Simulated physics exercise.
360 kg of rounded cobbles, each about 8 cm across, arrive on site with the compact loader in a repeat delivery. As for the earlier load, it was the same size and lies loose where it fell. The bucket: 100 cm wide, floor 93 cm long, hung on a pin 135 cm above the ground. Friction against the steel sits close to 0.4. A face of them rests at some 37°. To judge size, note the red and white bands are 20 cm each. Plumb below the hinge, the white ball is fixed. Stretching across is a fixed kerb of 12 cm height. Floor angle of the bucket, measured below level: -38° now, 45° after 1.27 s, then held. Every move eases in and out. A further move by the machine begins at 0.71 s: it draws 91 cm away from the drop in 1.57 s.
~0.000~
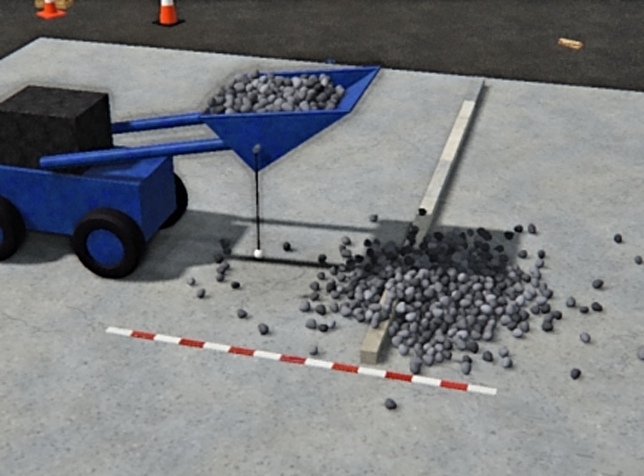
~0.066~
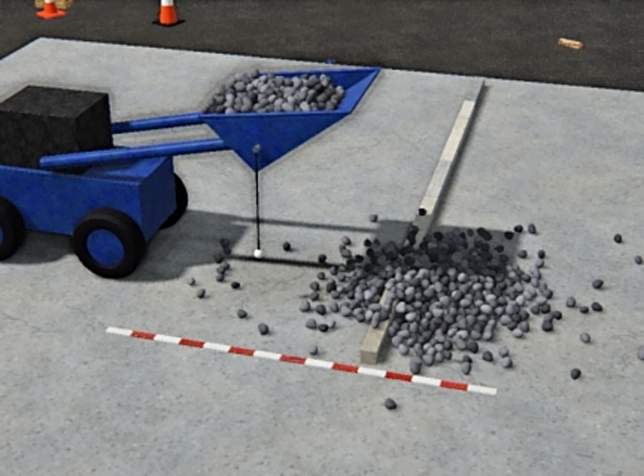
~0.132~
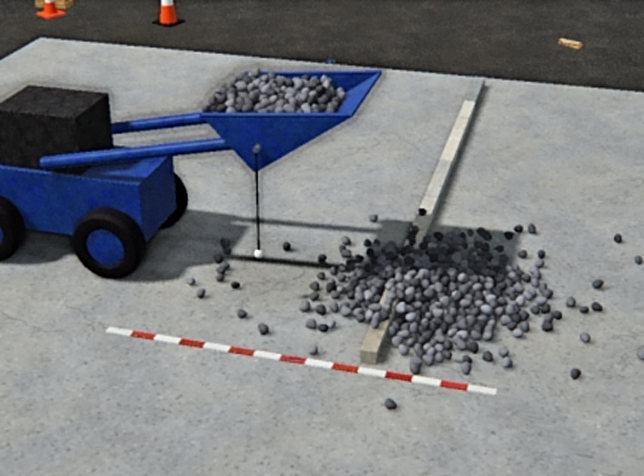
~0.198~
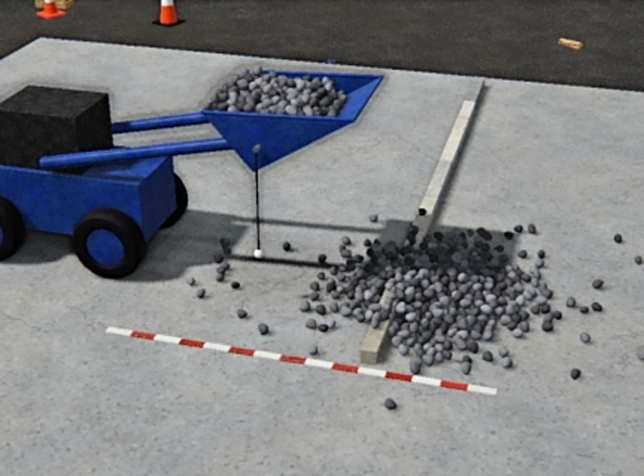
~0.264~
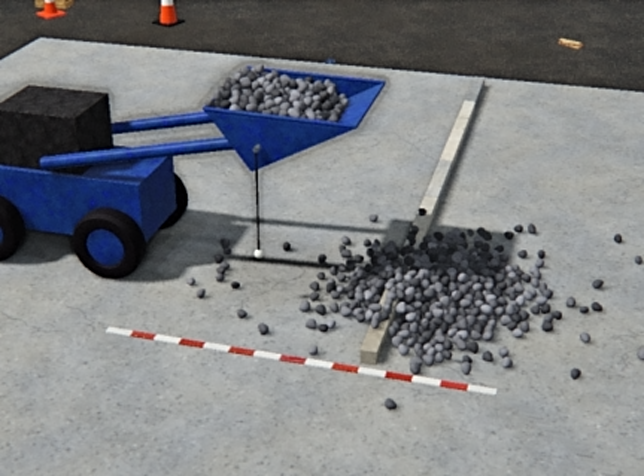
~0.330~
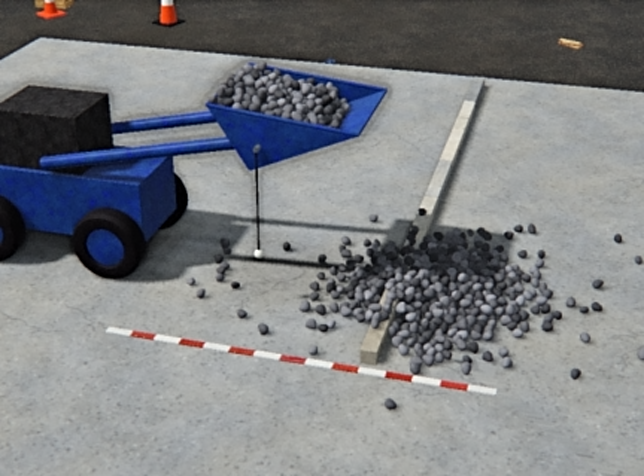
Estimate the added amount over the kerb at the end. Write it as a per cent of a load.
Roughly 2 per cent of a load.
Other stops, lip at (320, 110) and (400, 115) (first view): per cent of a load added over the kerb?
Near 0 in a hundred, then near 30 in a hundred.
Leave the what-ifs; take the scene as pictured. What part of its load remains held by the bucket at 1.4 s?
That works out to about 15 %.
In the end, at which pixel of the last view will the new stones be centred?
I'd say close to (339, 271).
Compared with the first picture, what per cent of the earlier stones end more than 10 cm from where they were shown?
Roughly 5 % of them.
After 0.9 s the floor is at 32°; in per cent of one load, 98 in the bucket, 28 on this side of the kerb, 77 over the kerb; the foremost stones are past the picture's edge.
After 1.4 s the floor is at 45°; in per cent of one load, 16 in the bucket, 109 on this side of the kerb, 77 over the kerb; the foremost stones are past the picture's edge.
After 2.7 s the floor is at 45°; in per cent of one load, 0 in the bucket, 124 on this side of the kerb, 79 over the kerb; the foremost stones are past the picture's edge.
After 5.2 s the floor is at 45°; in per cent of one load, 0 in the bucket, 124 on this side of the kerb, 79 over the kerb; the foremost stones are past the picture's edge. Net gain over the kerb, 2.
